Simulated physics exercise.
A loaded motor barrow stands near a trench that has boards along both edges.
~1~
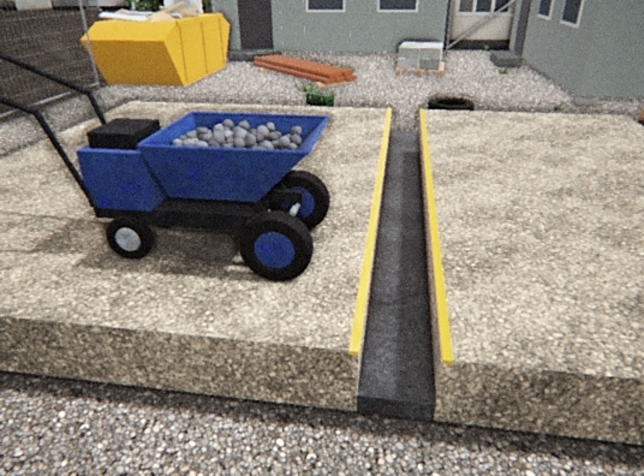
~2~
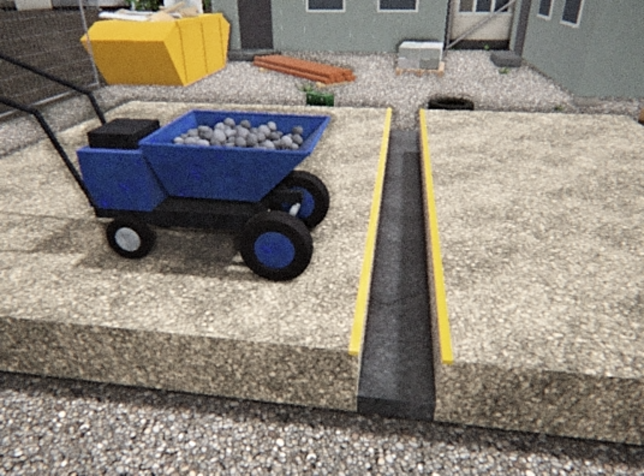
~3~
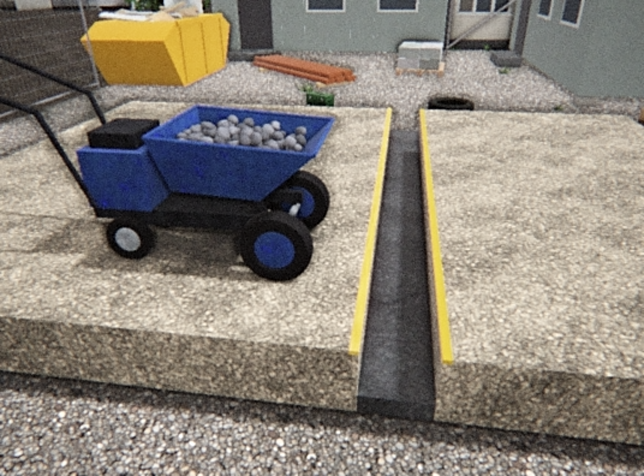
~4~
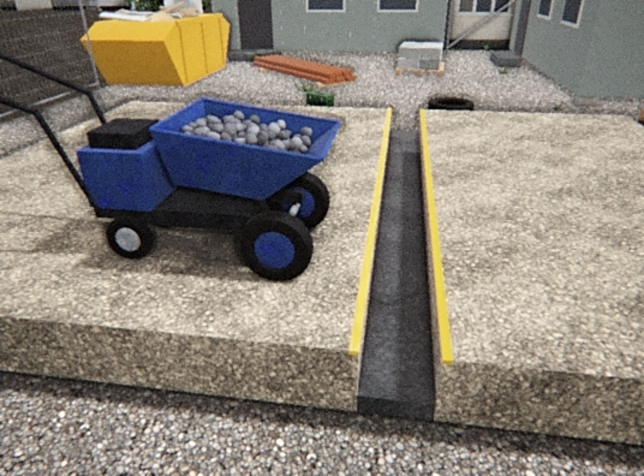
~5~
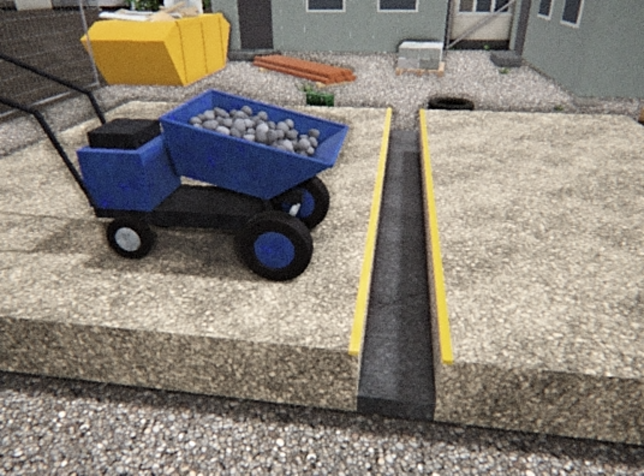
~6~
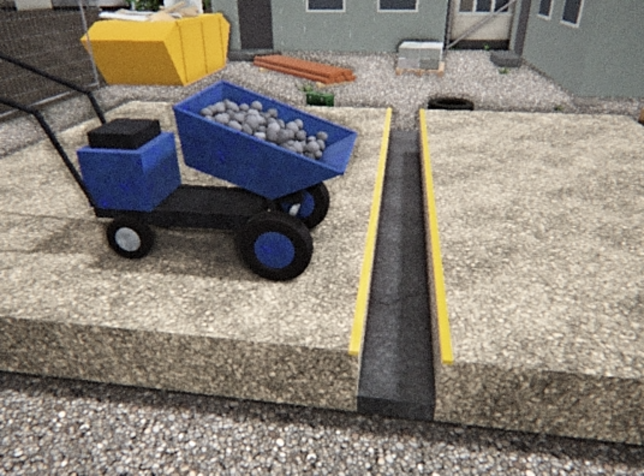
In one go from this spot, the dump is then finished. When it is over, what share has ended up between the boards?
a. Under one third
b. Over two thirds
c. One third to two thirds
Option b: Over two thirds.
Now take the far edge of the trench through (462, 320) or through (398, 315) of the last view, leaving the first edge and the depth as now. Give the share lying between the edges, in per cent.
100 %, 20 %.
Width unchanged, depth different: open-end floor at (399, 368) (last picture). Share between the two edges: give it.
That would give roughly 60 percent.
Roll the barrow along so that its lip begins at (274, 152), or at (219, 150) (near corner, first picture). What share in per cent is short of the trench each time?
Position 1: Near 0 %; position 2: Near 40 %.
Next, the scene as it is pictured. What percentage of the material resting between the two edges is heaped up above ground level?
Something like 0 in a hundred.
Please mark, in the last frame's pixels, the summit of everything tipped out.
Top, approx.: (476, 272).
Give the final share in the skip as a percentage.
Close to 0 in a hundred.
Soon, skip tipped steeply; all in the skip.
A while on, skip tipped right over; about a third in the skip; about half in or heaped over the trench; a small part beyond it; a stray few falling.
Towards the end, skip tipped right over; nearly all in or heaped over the trench; a small part beyond it.
Finally, skip tipped right over; nearly all in or heaped over the trench; a small part beyond it.
